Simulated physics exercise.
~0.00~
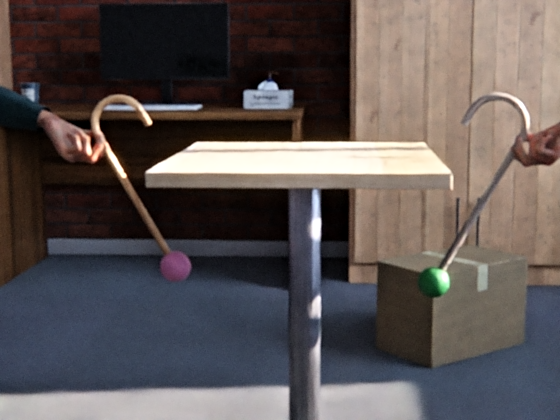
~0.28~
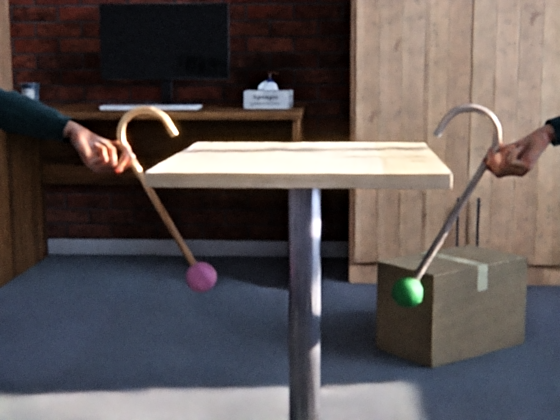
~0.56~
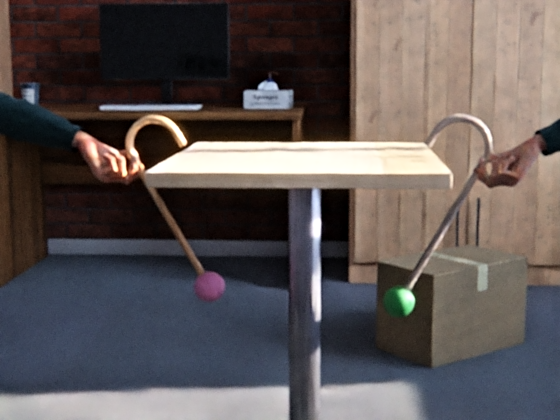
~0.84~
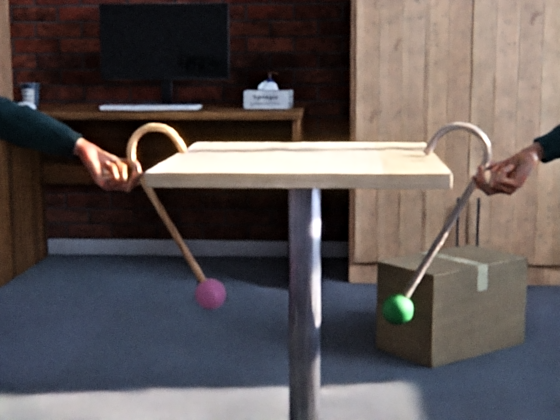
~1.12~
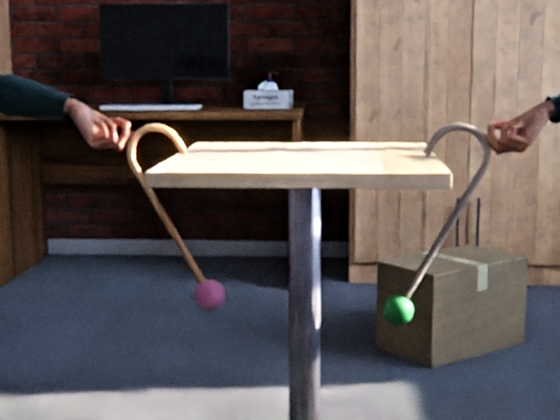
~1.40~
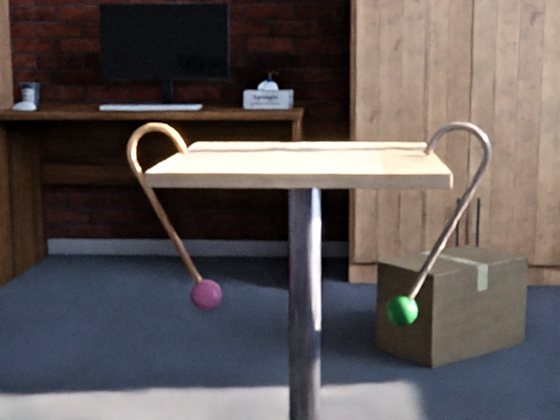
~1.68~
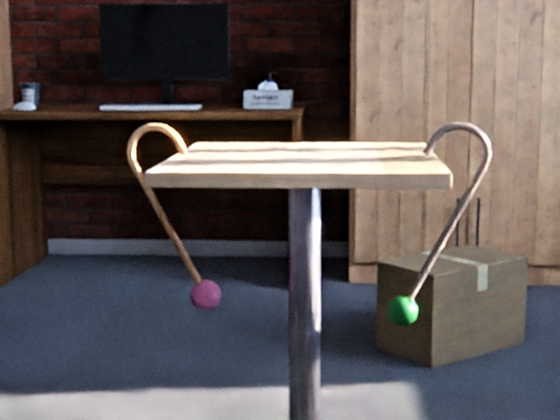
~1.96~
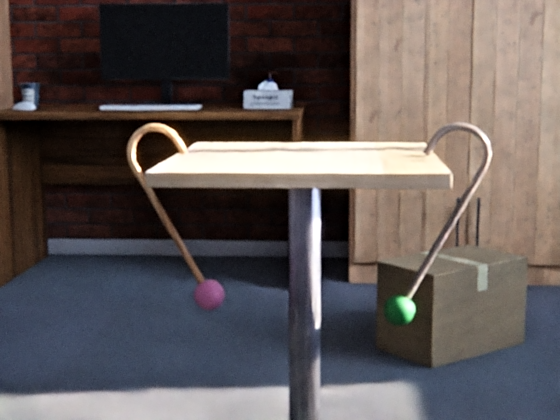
The clip shows two hands moving curved-handled sticks, one ending in a pink ball and one in a green ball, inward and hooking them over opposite edges of a table. The hands let go and withdraw, and both sticks stay hanging, nearly still.
